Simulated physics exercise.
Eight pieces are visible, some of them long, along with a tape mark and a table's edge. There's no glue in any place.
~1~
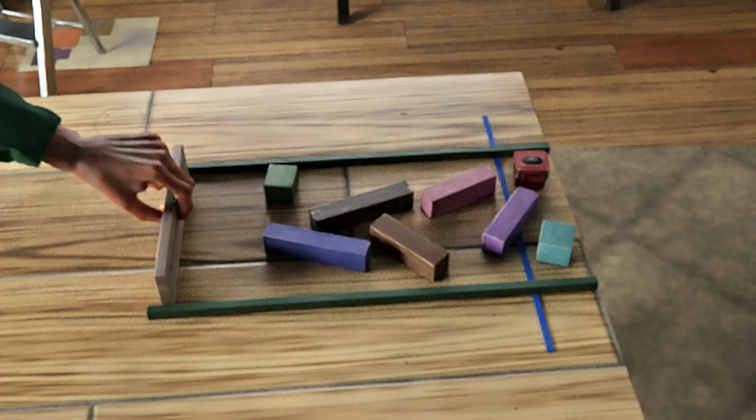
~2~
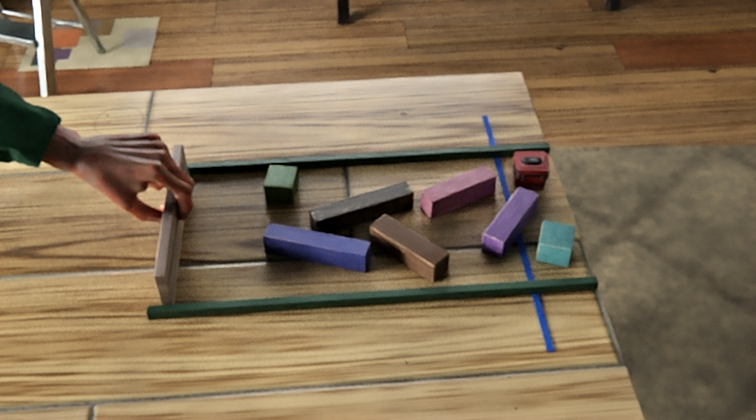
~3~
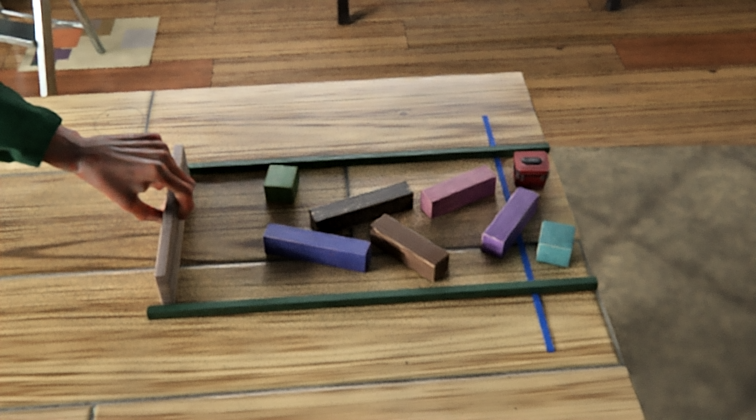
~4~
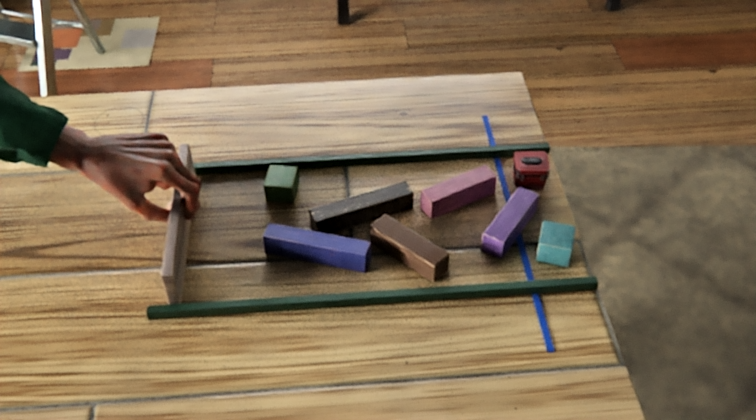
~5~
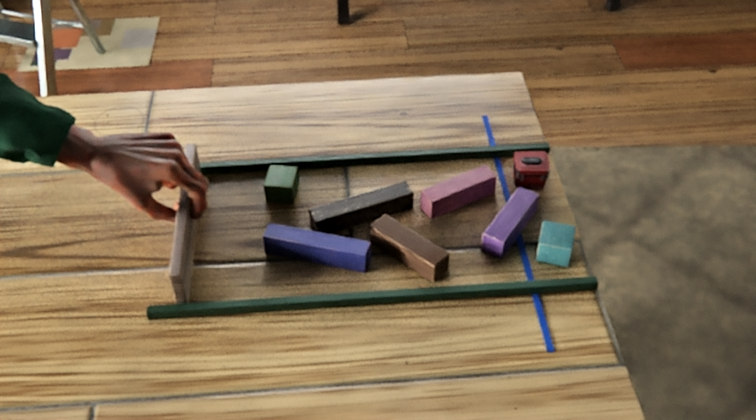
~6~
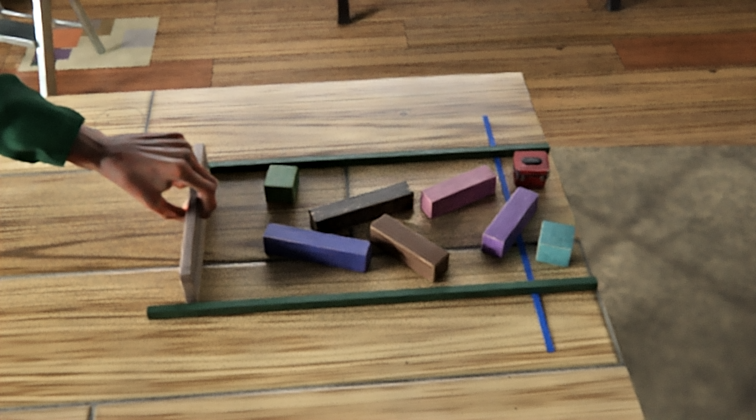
The clip shows a hand holding an upright board between two dark green rails on a wooden table, then sliding it slightly to the right, while the colored blocks and bars lying near a blue tape line stay still.
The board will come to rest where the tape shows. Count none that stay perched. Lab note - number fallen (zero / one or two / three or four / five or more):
Number fallen: Three or four.
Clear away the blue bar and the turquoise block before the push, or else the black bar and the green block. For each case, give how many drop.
1 for the first case, 2 for the second.
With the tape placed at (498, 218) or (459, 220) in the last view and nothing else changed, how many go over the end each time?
Per try: 3; 0.
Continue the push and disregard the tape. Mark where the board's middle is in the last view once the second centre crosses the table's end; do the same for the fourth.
I'd put it close to (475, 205) and later close to (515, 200).
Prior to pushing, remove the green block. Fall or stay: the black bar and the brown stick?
I'd say the black bar stays where it is, while the brown stick stays where it is.
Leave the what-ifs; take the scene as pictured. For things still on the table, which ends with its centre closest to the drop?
It's the pink bar.
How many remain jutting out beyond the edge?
4, I think.
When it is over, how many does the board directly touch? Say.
That comes to 3.
Soon after, none off yet; turquoise block at rest near (556, 244); red case at rest near (530, 170); purple bar at rest near (511, 222).
At rest, the number that fall off is three or four; fallen, purple bar, red case and turquoise block.
